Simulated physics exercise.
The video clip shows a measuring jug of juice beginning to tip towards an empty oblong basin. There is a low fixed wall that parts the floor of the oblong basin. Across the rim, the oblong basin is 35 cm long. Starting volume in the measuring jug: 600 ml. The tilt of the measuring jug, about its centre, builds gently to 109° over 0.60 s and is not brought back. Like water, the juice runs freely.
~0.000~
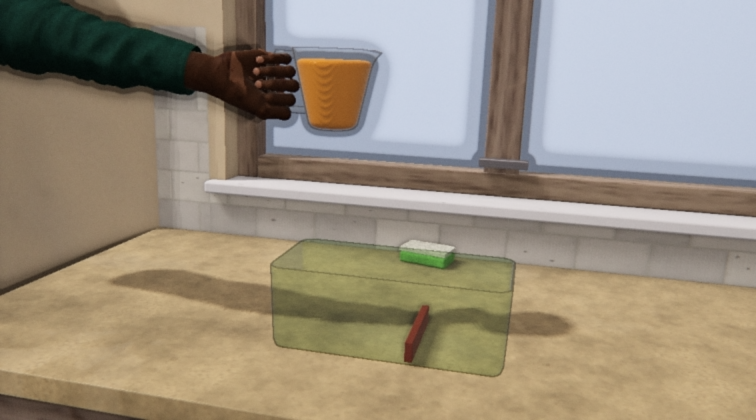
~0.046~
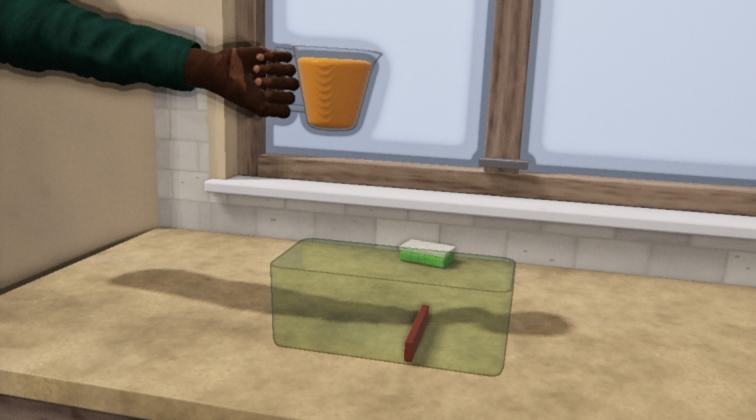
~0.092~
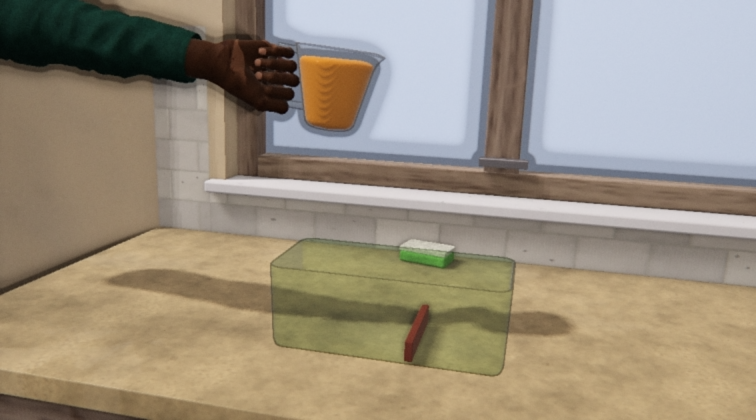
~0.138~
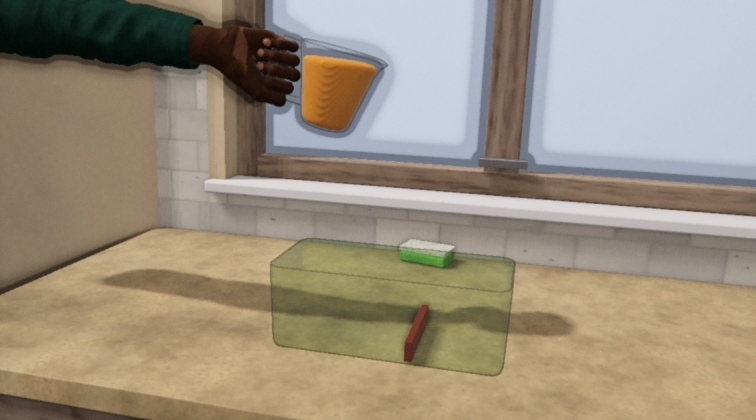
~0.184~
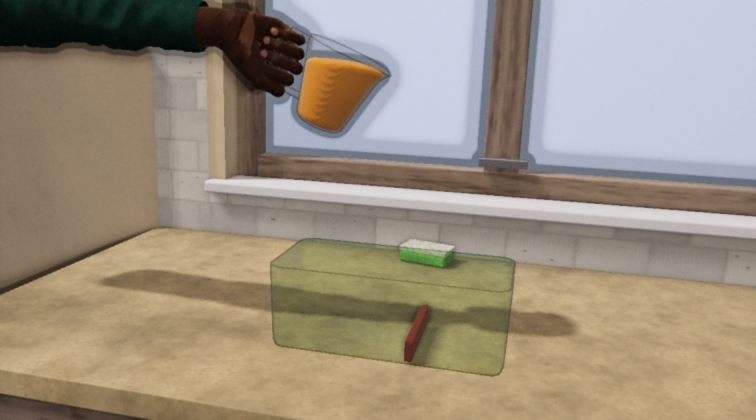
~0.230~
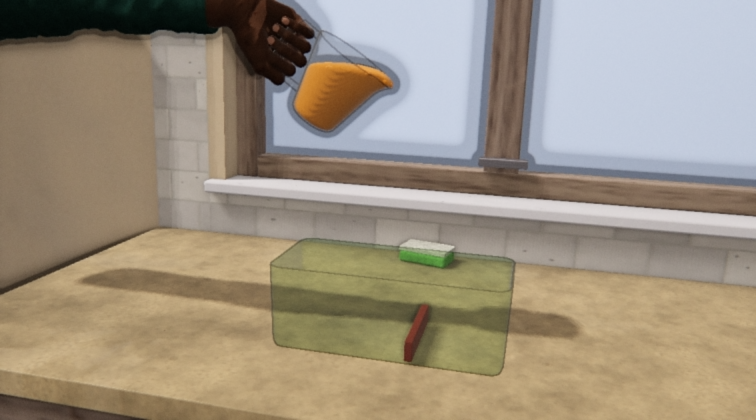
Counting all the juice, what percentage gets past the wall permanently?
The share past the wall is about 58 per cent.
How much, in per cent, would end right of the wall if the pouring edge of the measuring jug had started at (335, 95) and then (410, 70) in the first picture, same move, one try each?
Respectively 15 and 75 %.
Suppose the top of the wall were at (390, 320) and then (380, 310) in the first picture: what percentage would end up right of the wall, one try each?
Respectively close to 80 and 85 %.
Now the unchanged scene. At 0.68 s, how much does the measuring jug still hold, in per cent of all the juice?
Close to 3 percent of the whole amount.
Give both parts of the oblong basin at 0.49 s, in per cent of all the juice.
Left: Around 0. Right: Around 10.
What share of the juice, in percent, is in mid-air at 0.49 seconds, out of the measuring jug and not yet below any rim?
Estimate: About 52 % of all of it.
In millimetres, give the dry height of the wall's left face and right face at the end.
Left side: Around 24 mm. Right side: Around 14 mm.
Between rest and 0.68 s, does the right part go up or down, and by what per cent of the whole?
It goes higher by about 8 %.
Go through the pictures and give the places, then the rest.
In the first picture, tilt 0°; pouring edge (382, 52); surface from (301, 60) to (372, 63); the oblong basin's rim runs from (287, 252) to (514, 277); the wall's top is at (418, 324).
In the second picture, tilt 2°; pouring edge (383, 53); surface from (301, 59) to (372, 63).
In the third picture, tilt 6°; pouring edge (385, 57); surface from (303, 57) to (374, 65).
In the fourth picture, tilt 14°; pouring edge (388, 65); surface from (307, 56) to (379, 68).
In the fifth picture, tilt 23°; pouring edge (391, 75); surface from (310, 60) to (385, 71).
In the sixth picture, tilt 35°; pouring edge (392, 88); surface from (309, 71) to (389, 80); 1 per cent is over the edge.
After 0.49 s the tilt is 100° and 38 per cent is still to pour, 0 is left of the wall and 10 right of it.
After 0.68 s the tilt is 109° and 3 per cent is still to pour, 23 is left of the wall and 50 right of it.
After 0.88 s the tilt is 109° and 0 per cent is still to pour, 35 is left of the wall and 59 right of it.
After 1.10 s the tilt is 109° and 0 per cent is still to pour, 37 is left of the wall and 58 right of it.
In the end 38 per cent lies left of the wall, 58 right of it and 4 outside.
